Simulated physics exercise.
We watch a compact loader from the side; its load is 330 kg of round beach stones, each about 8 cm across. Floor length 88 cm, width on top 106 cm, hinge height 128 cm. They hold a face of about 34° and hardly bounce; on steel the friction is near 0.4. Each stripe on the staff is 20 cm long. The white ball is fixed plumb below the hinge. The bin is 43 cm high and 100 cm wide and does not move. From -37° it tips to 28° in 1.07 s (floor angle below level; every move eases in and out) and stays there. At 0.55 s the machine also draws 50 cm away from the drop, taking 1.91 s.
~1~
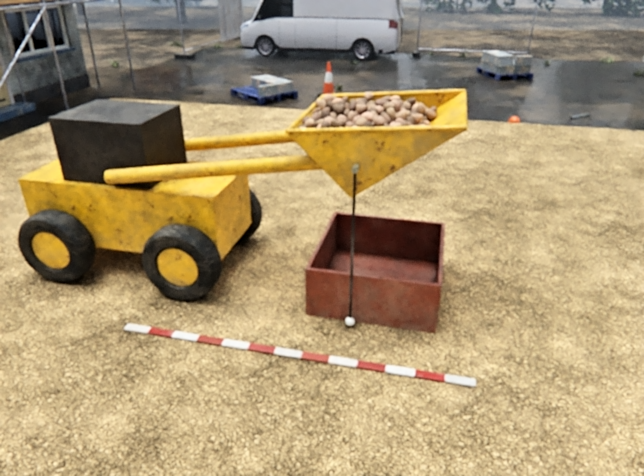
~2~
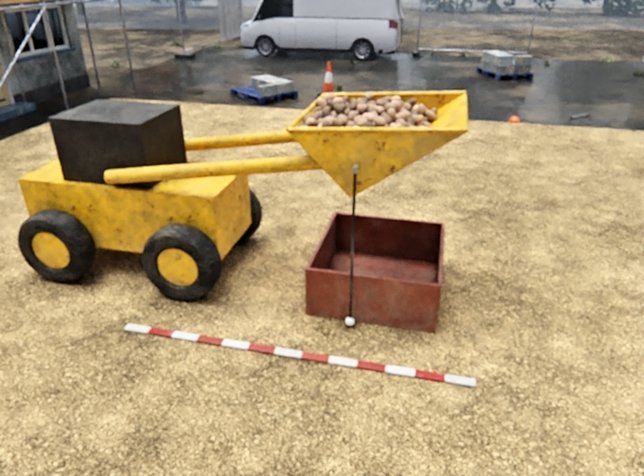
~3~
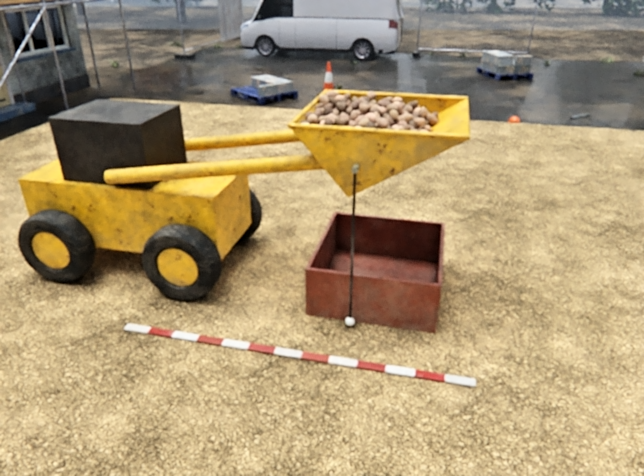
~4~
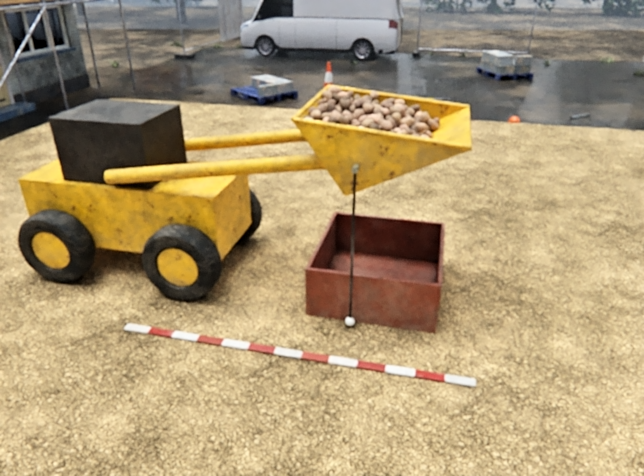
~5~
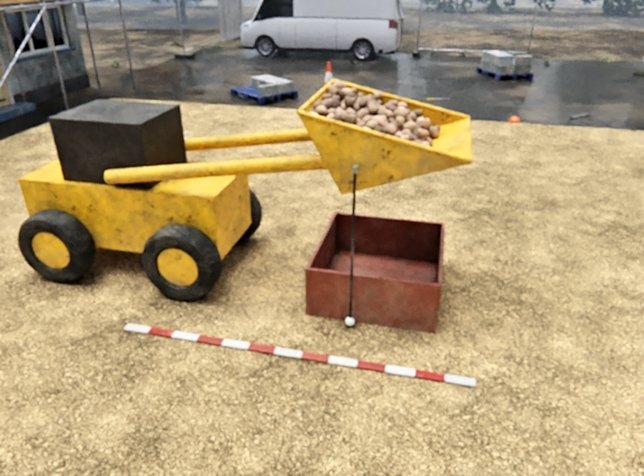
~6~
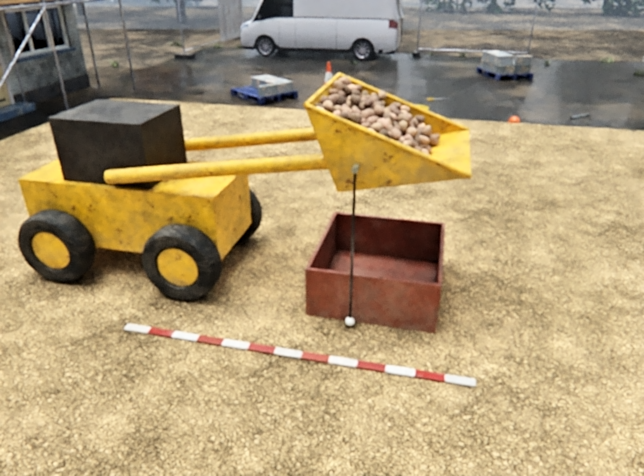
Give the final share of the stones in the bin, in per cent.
About 35 per cent.
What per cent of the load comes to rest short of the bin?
Some 0 per cent of the load.
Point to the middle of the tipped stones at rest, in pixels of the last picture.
Near (463, 291).
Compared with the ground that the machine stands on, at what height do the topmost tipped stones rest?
Some 26 cm above that level.
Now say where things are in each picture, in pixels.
The first frame shows lip at (467, 128), floor tilted -37°, highest stones at (376, 105).
The second frame shows lip at (468, 130), floor tilted -36°, highest stones at (374, 104).
The third frame shows lip at (470, 137), floor tilted -32°, highest stones at (363, 105).
In the fourth frame, the bucket is at -27°, its lip at (472, 148); the top of the load is at (344, 100).
In the fifth frame, the bucket is at -20°, its lip at (472, 162); the top of the load is at (341, 94).
The sixth frame shows lip at (471, 176), floor tilted -12°, highest stones at (344, 90).
A little later the floor is at 18°; 100 % in the bucket; the foremost stones are at (430, 175).
Then the floor is at 28°; 76 % in the bucket, 11 % in the bin, 13 % beside or beyond the bin; the foremost stones are at (468, 262).
Later still the floor is at 28°; 0 % in the bucket, 36 % in the bin, 64 % beside or beyond the bin; the foremost stones are at (636, 308).
In the end the floor is at 28°; 0 % in the bucket, 36 % in the bin, 64 % beside or beyond the bin; the foremost stones are at (636, 308).
